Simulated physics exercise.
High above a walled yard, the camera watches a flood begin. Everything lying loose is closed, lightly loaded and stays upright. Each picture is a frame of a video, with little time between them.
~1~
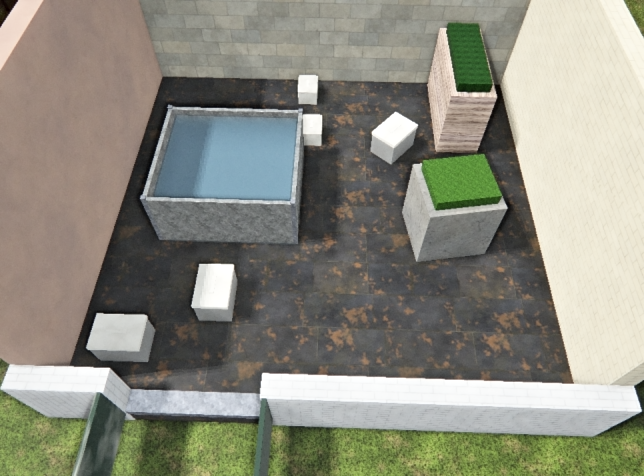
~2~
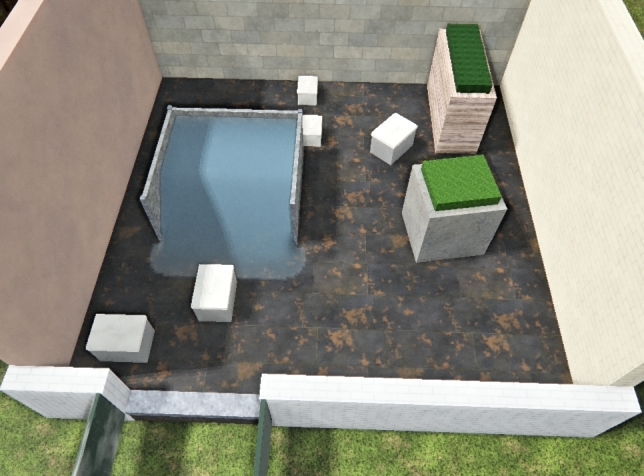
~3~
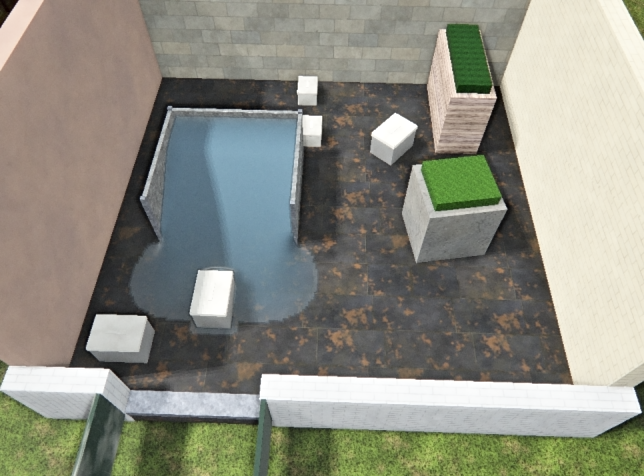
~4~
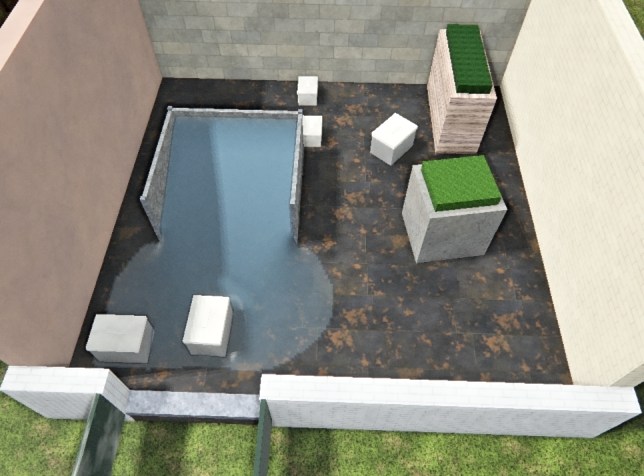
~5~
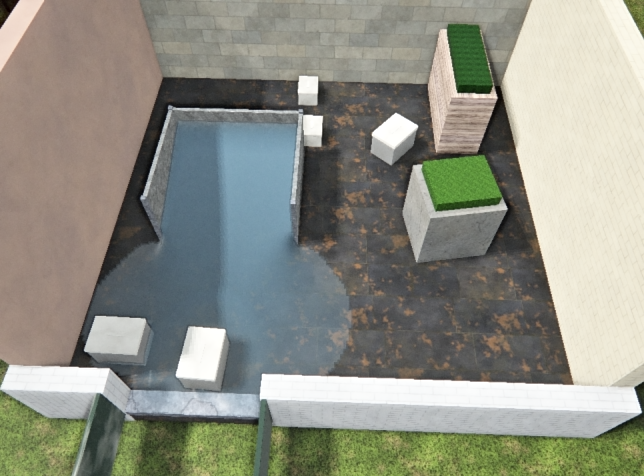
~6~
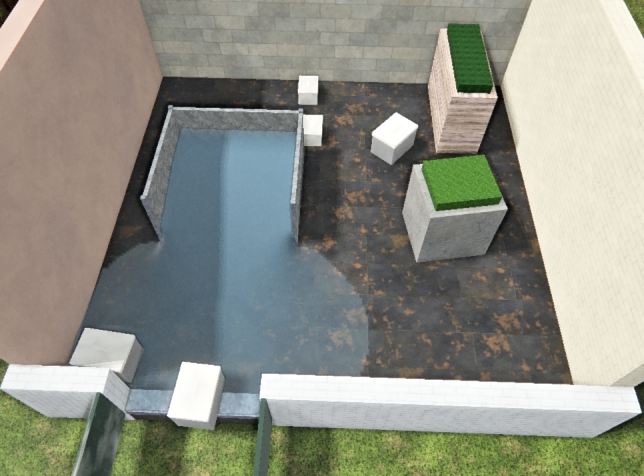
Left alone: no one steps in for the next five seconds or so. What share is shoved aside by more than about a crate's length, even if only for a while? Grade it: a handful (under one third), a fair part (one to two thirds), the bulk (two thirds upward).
A fair part.
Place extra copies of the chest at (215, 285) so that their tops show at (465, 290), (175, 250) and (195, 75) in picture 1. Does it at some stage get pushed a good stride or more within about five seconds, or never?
Each in turn: Pushed clear, pushed clear, stays in place.
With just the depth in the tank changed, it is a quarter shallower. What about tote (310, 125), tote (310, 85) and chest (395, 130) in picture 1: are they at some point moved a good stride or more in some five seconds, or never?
In that order: Not that far, less than that, not that far.
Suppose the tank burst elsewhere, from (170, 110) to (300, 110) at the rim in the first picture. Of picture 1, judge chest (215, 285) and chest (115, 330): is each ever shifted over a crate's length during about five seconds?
Fell short, then went the distance.
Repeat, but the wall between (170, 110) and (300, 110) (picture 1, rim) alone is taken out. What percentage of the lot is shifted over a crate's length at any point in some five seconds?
Roughly 80 %.
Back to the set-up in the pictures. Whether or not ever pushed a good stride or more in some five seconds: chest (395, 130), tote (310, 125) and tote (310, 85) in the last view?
In turn: Never so far, under that, never so far.
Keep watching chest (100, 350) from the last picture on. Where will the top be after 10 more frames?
It should end up around (141, 381).
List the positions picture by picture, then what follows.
A chest at (213, 285) rests on the ground; a chest at (117, 331), on the bottom; 0 of 5 have shifted, in the first picture.
A chest at (213, 285), on the bottom; a chest at (116, 332), on the bottom; 0 of 5 have shifted, in the second picture.
A chest at (212, 292), on the bottom, close to its start; a chest at (116, 332), on the bottom; 1 of 5 have shifted, in the third picture.
A chest at (206, 319), on the bottom, a stride from its start; a chest at (116, 332) rests on the ground; 1 of 5 have shifted, in the fourth picture.
A chest at (201, 352), on the bottom, a stride from its start; a chest at (115, 334), on the bottom, close to its start; 1 of 5 have shifted, in the fifth picture.
A chest at (195, 390), on the bottom, a stride from its start; a chest at (102, 349) rests on the ground, close to its start; 2 of 5 have shifted, in the sixth picture.
A moment on, 1 of 5 are well off their spots; 1 afloat.
Next, 2 of 5 are well off their spots; 1 afloat.
Later, 2 of 5 are well off their spots; 0 afloat.
In the end, 2 of 5 are well off their spots, and 2 have been at some point; 0 afloat.
